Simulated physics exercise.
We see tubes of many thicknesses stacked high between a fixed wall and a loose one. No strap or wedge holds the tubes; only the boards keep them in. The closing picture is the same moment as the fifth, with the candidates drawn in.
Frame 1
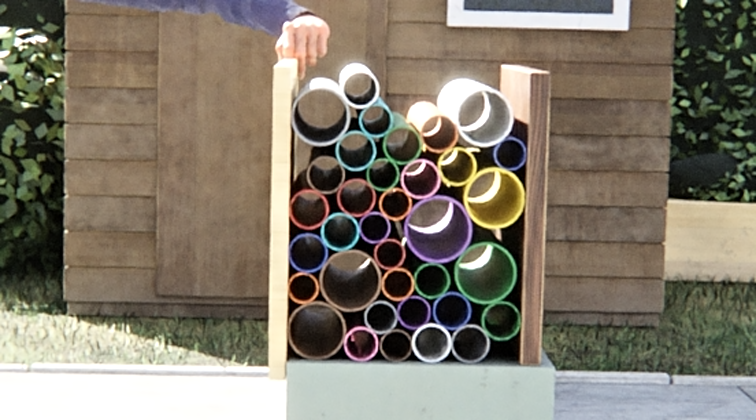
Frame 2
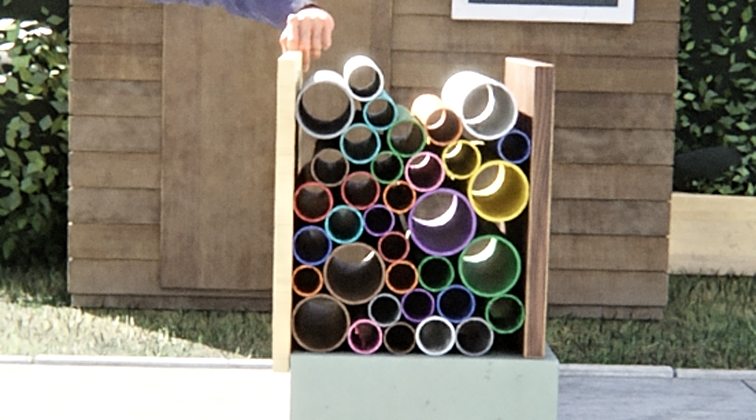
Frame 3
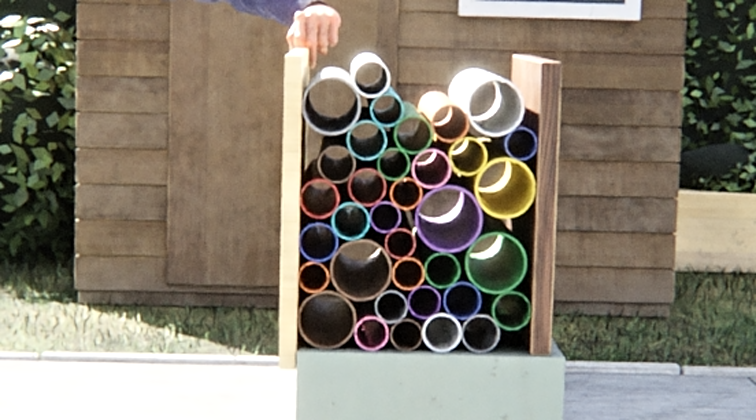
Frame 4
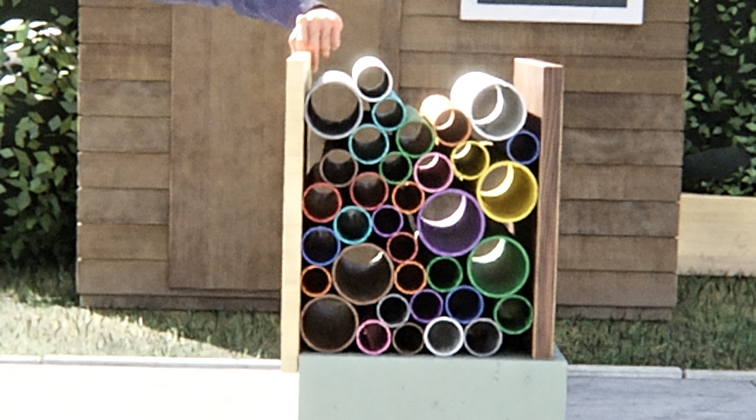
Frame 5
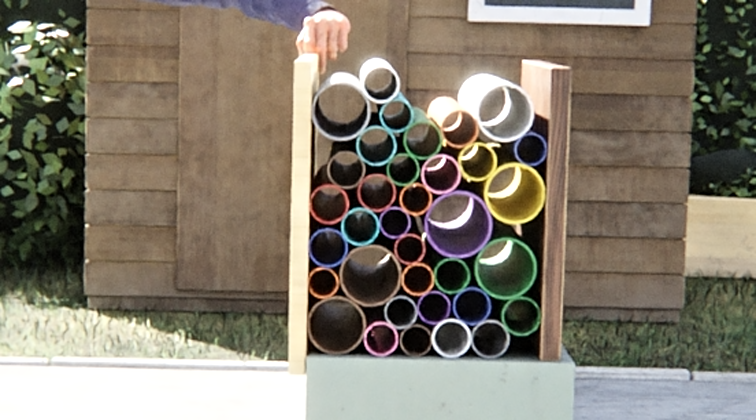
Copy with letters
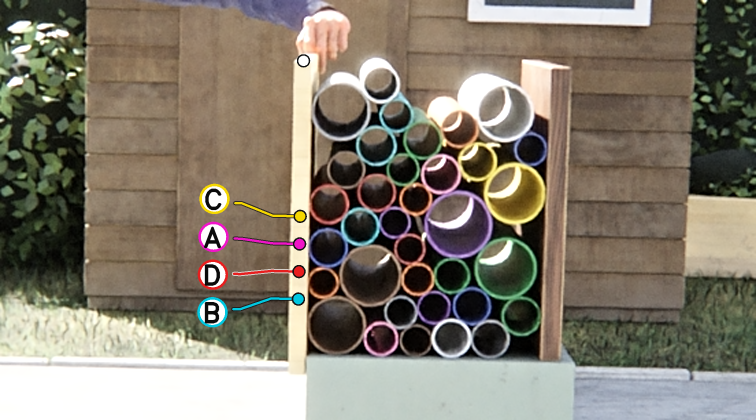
A hand resting on the left of two upright boards flanking a stack of colourful tubes, with the tubes staying still.
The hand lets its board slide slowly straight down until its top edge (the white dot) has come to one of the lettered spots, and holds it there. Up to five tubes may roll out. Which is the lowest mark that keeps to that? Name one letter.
At most to C.
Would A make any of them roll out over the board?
At A: Yes.
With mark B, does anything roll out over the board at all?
Yes.
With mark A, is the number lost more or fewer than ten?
At A, fewer than ten.
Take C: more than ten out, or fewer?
At C, fewer than ten.
On the marked copy, A at (300, 244); B at (299, 299); C at (300, 216); D at (299, 272); the white dot at (304, 61).
Following C. Soon after the start, top of the board (311, 129).
Later, top of the board (309, 205).
In the end, top of the board (309, 216), two out over the board.
As for the rest, A six out over the board; B more than five out over the board; D more than five out over the board.
